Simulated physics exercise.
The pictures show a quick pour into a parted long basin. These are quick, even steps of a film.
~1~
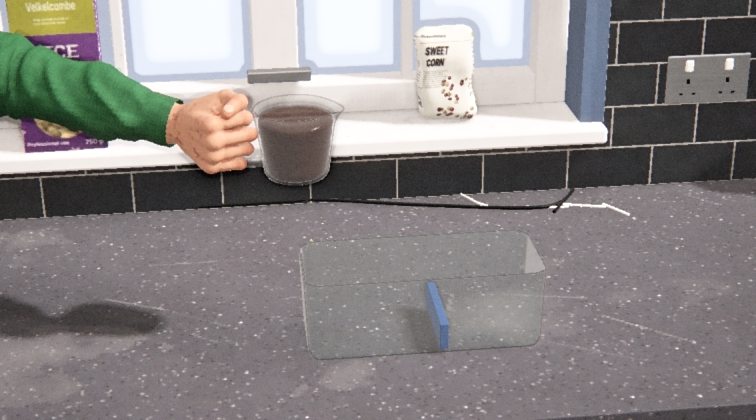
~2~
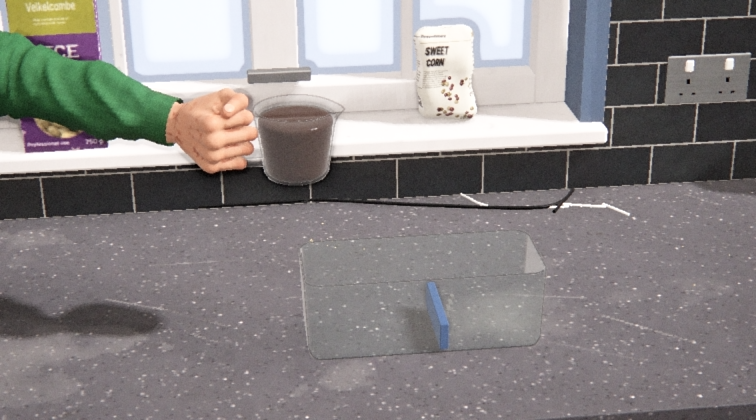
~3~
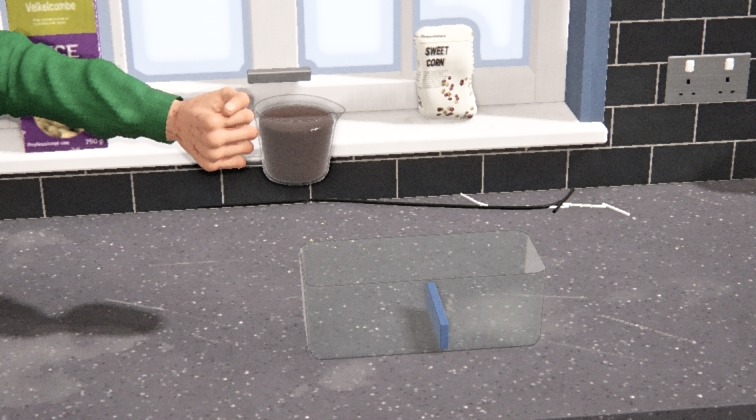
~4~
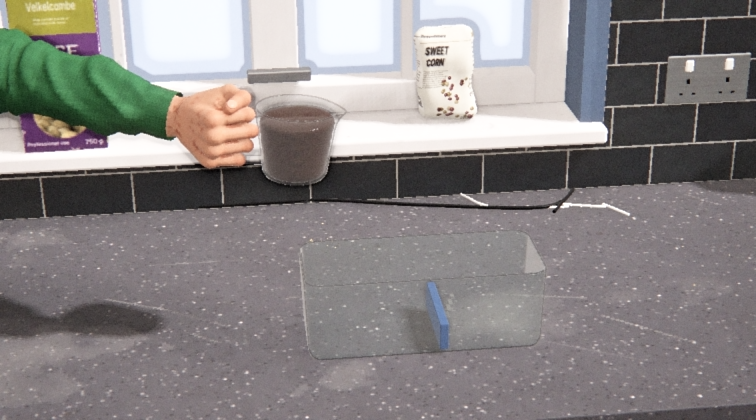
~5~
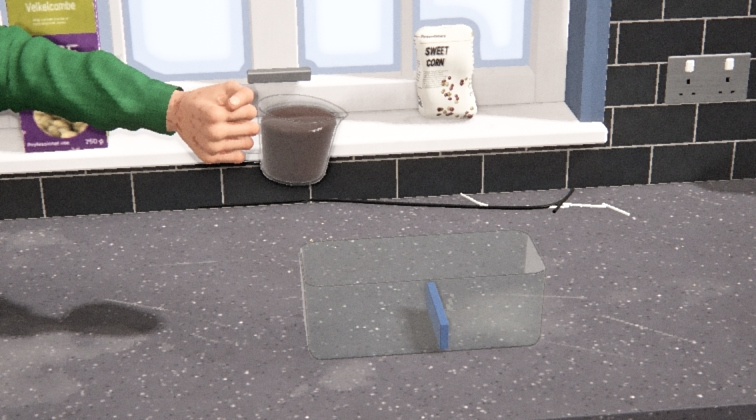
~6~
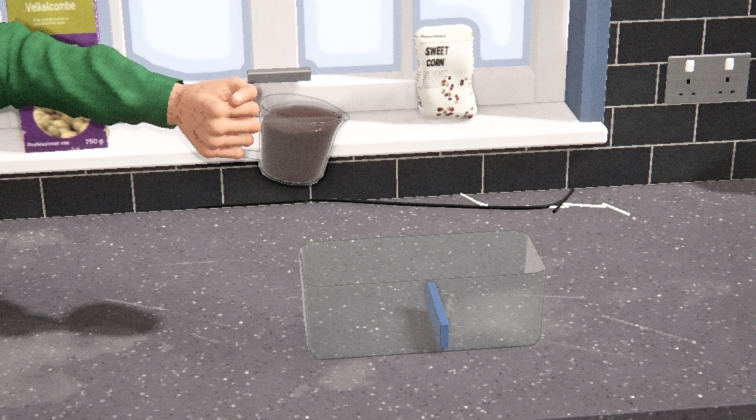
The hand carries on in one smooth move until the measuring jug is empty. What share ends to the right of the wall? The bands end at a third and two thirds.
In the end under a third is right of the wall.
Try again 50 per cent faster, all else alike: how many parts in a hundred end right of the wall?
About 10 per cent.
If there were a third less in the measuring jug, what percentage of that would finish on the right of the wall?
About 10 per cent.
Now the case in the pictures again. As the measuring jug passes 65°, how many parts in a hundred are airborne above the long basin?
It comes to 25 per cent or so.
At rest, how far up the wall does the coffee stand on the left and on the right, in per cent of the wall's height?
Left: 50 %. Right: 0 %.
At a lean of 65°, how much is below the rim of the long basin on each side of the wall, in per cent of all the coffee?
Some 15 per cent left and 0 right.
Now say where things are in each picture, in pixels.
It leans 0°; its right rim is at (344, 107); the coffee meets the walls at (257, 119) and (334, 115); the long basin's rim runs from (302, 266) to (537, 251); the wall's top is at (437, 304), in the first picture.
It leans 0°; its right rim is at (345, 107); the coffee meets the walls at (257, 118) and (334, 115), in the second picture.
It leans 2°; its right rim is at (345, 108); the coffee meets the walls at (258, 118) and (334, 115), in the third picture.
It leans 4°; its right rim is at (347, 110); the coffee meets the walls at (259, 119) and (335, 116), in the fourth picture.
It leans 7°; its right rim is at (348, 113); the coffee meets the walls at (261, 119) and (337, 116), in the fifth picture.
It leans 11°; its right rim is at (350, 116); the coffee meets the walls at (262, 119) and (341, 116), in the sixth picture.
A moment on, the measuring jug is tipped part way and 64 per cent is still to pour, 13 is left of the wall and 0 right of it.
Next, the measuring jug is tipped right over and 7 per cent is still to pour, 77 is left of the wall and 2 right of it.
Then the measuring jug is tipped right over and 0 per cent is still to pour, 91 is left of the wall and 6 right of it.
Later the measuring jug is tipped right over and 0 per cent is still to pour, 91 is left of the wall and 6 right of it.
In the end 91 per cent lies left of the wall, 6 right of it and 3 outside.
